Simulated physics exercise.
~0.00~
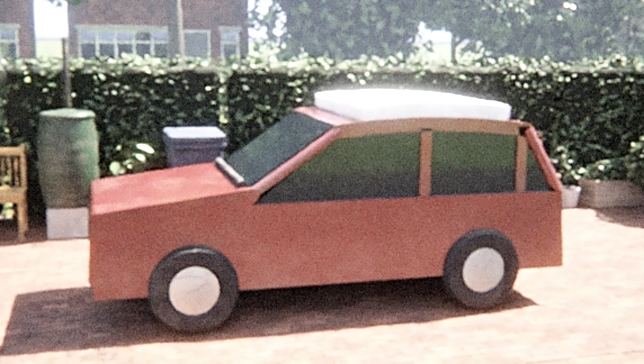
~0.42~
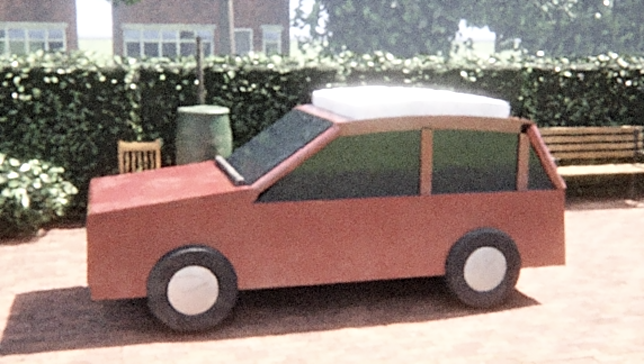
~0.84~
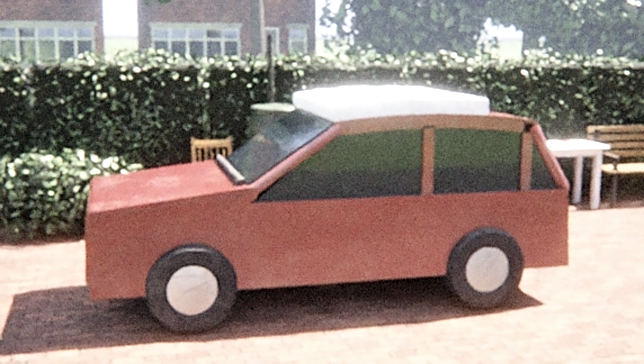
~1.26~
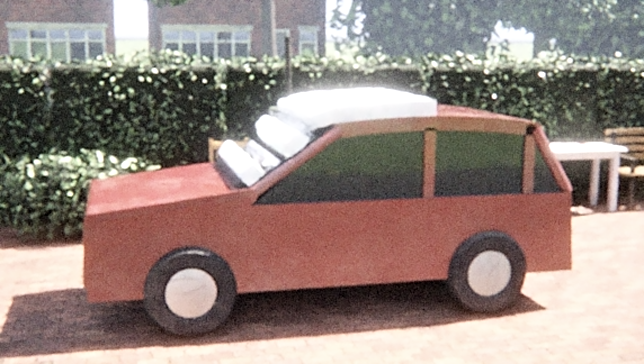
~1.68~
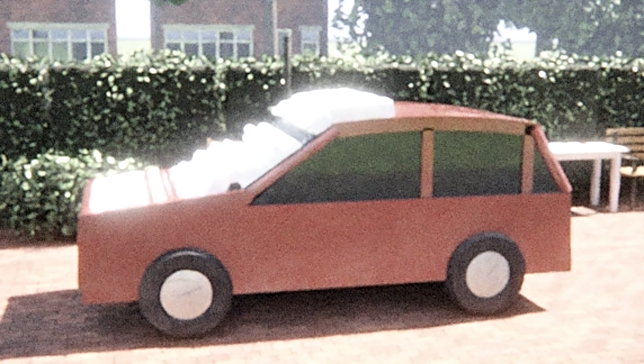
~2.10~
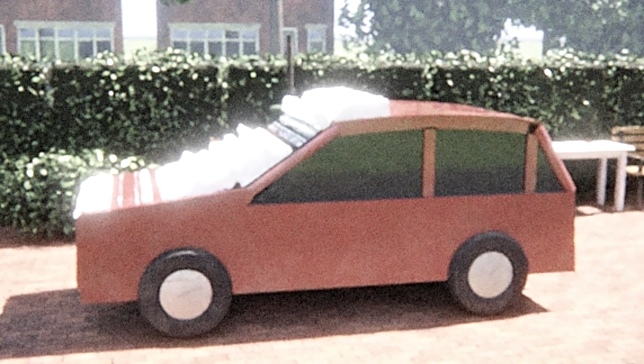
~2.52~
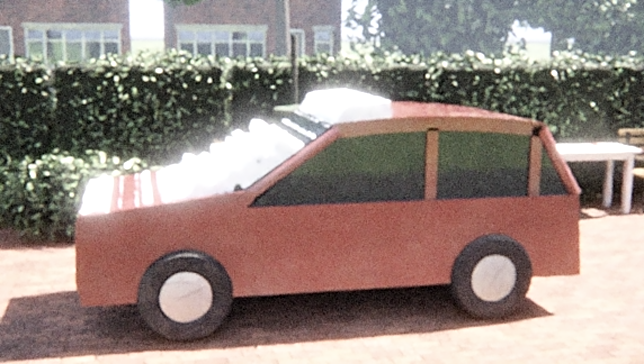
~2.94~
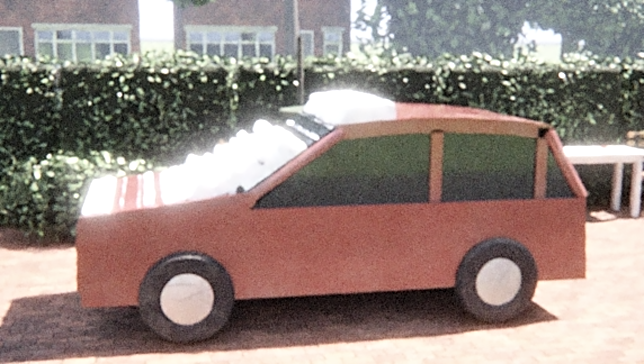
On a sunlit brick yard beside a hedge, a red car carried a thick white slab of snow on its roof as it braked, and the snow slid forward, broke up down the windscreen and settled across the roof, glass and bonnet.
